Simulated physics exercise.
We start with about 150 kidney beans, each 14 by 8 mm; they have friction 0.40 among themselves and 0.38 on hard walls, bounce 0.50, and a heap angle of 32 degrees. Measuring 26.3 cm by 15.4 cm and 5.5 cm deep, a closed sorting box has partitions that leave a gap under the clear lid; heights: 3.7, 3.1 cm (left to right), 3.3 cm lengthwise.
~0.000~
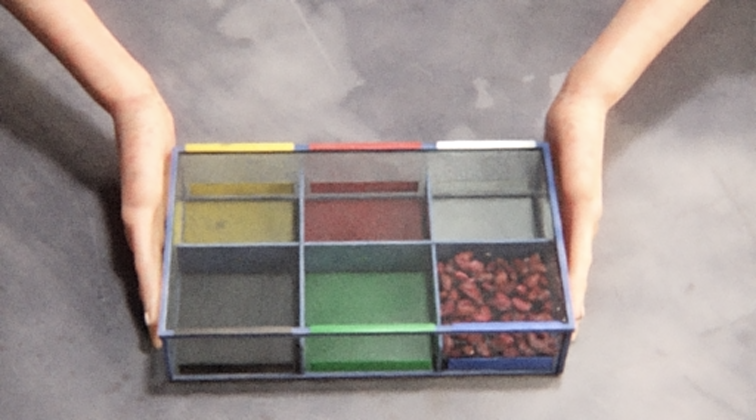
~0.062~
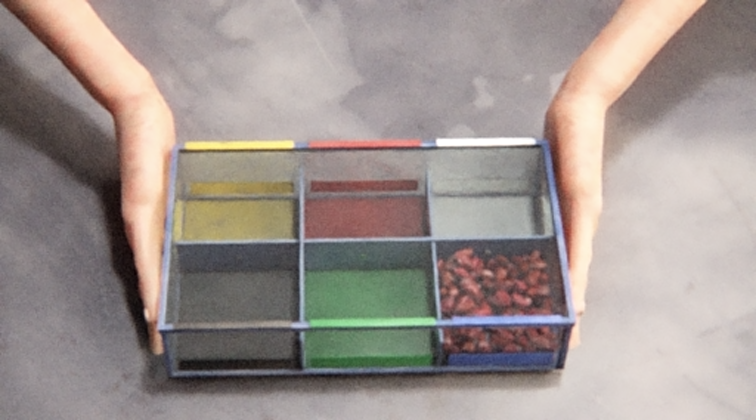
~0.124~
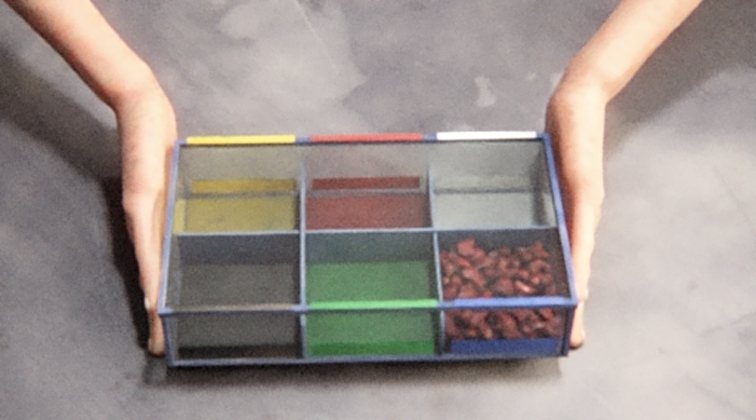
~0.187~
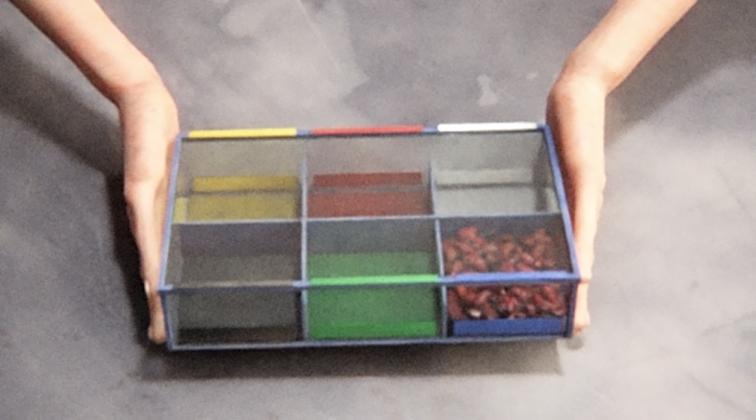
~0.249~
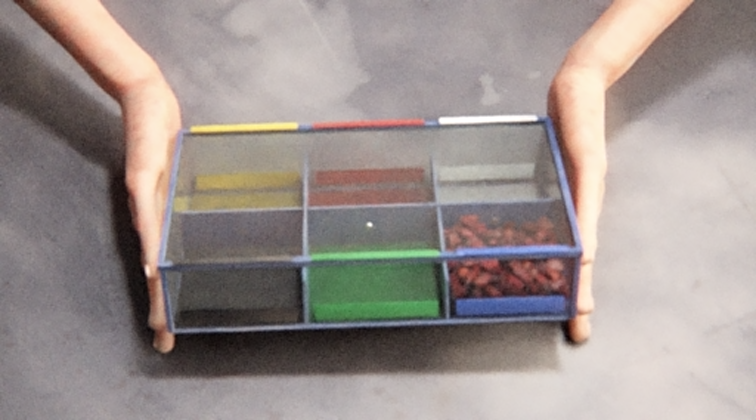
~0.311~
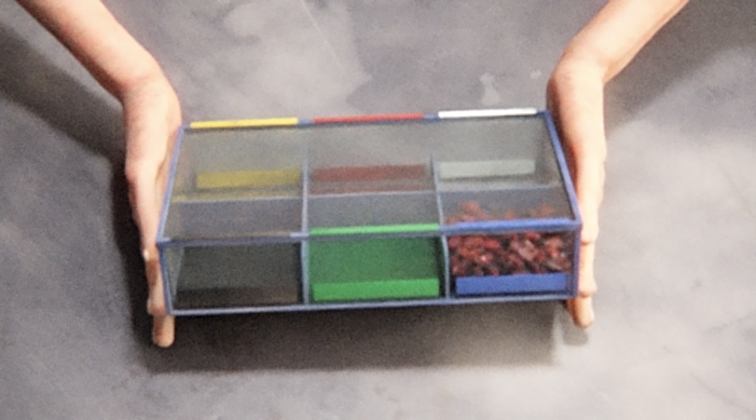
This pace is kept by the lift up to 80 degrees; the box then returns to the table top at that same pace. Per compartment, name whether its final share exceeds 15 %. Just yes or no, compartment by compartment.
Red compartment gets a no, blue compartment gets a yes, green compartment gets a no, yellow compartment gets a no, white compartment gets a yes, black compartment gets a no.
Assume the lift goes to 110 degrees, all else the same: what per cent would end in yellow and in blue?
Result - yellow 0 percent; blue 5 percent.
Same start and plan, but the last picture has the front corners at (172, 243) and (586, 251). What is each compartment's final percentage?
Red 0, blue 50, green 0, yellow 0, white 50, black 0.
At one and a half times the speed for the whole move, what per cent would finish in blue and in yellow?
The blue compartment would end with 45 per cent, the yellow one with 0 per cent.
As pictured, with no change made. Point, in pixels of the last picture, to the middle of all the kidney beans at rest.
Close to pixel (484, 264).
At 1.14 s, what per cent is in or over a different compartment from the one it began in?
30 %.
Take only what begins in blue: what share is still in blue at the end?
50 %.
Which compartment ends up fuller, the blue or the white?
The blue one.
After 1.14 s, tilt 78 degrees; red 5 %, blue 70 %, white 25 %.
After 1.69 s, tilt 33 degrees; red 10 %, blue 50 %, white 40 %.
After 2.29 s, tilt 0 degrees; red 10 %, blue 50 %, white 40 %.
In the end, at 2.8 s, red 10 %, blue 50 %, green 0 %, yellow 0 %, white 40 %, black 0 %.
